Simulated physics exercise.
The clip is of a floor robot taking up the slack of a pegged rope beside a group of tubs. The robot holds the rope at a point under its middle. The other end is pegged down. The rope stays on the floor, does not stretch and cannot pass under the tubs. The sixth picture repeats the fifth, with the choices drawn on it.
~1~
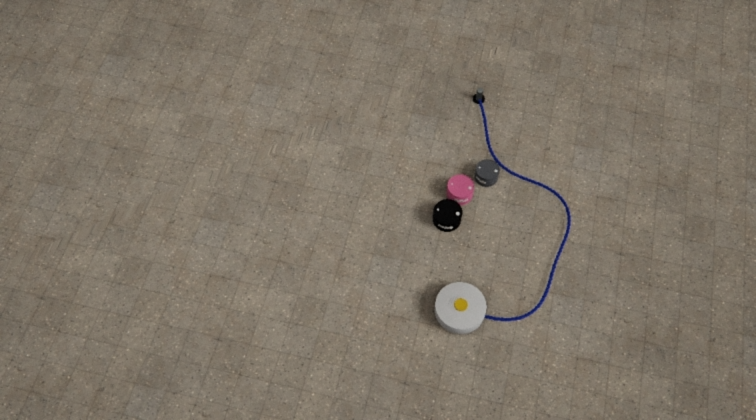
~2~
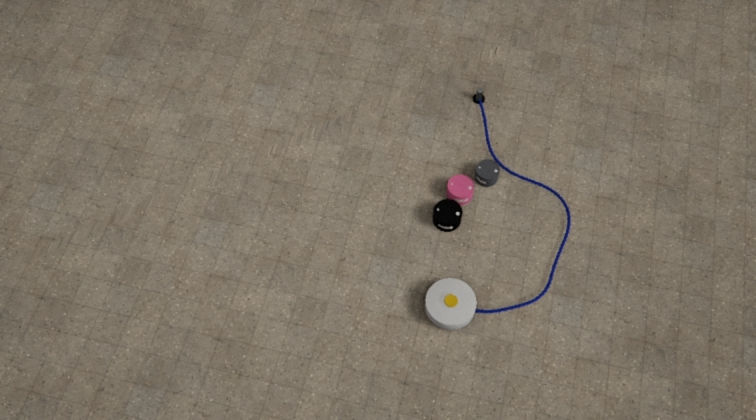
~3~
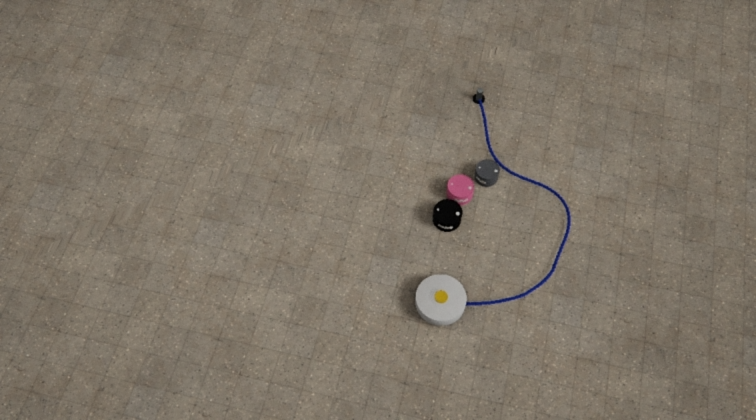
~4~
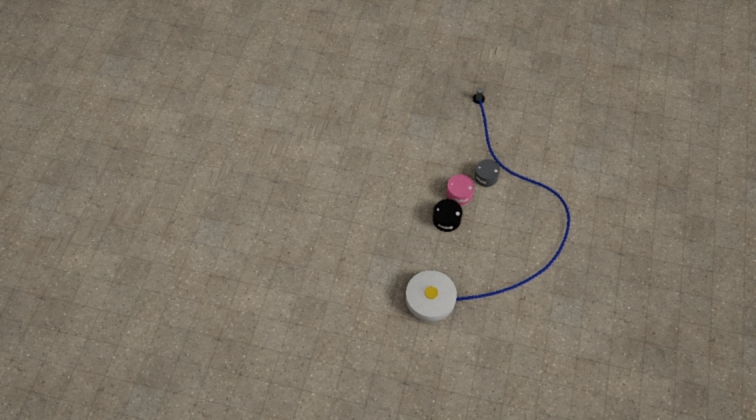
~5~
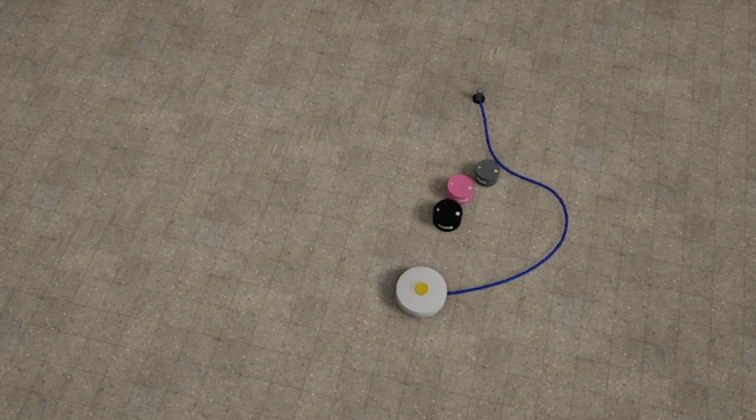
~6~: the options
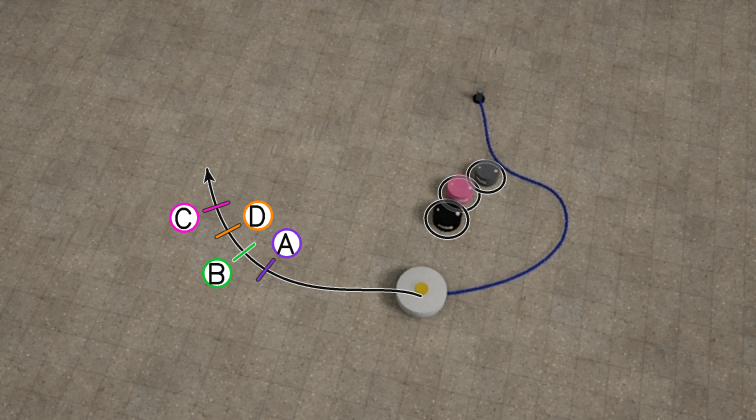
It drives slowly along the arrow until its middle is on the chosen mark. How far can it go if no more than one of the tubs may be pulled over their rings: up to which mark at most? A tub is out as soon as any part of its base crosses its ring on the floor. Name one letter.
It should halt at A.
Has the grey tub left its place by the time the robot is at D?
Yes.
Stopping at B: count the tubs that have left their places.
Two.
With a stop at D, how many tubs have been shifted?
Three.
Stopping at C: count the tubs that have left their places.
Three.
On the marked copy, A at (266, 270); B at (244, 252); C at (216, 207); D at (228, 231); the route from (421, 296) via (269, 272) to (207, 169).
Taking A. A third of the way, robot (366, 286).
Two thirds of the way, robot (308, 282).
When it is over, robot (265, 266); grey tub (481, 172); none over the rings.
As for the rest, B has two over the rings; C has three over the rings; D has three over the rings.
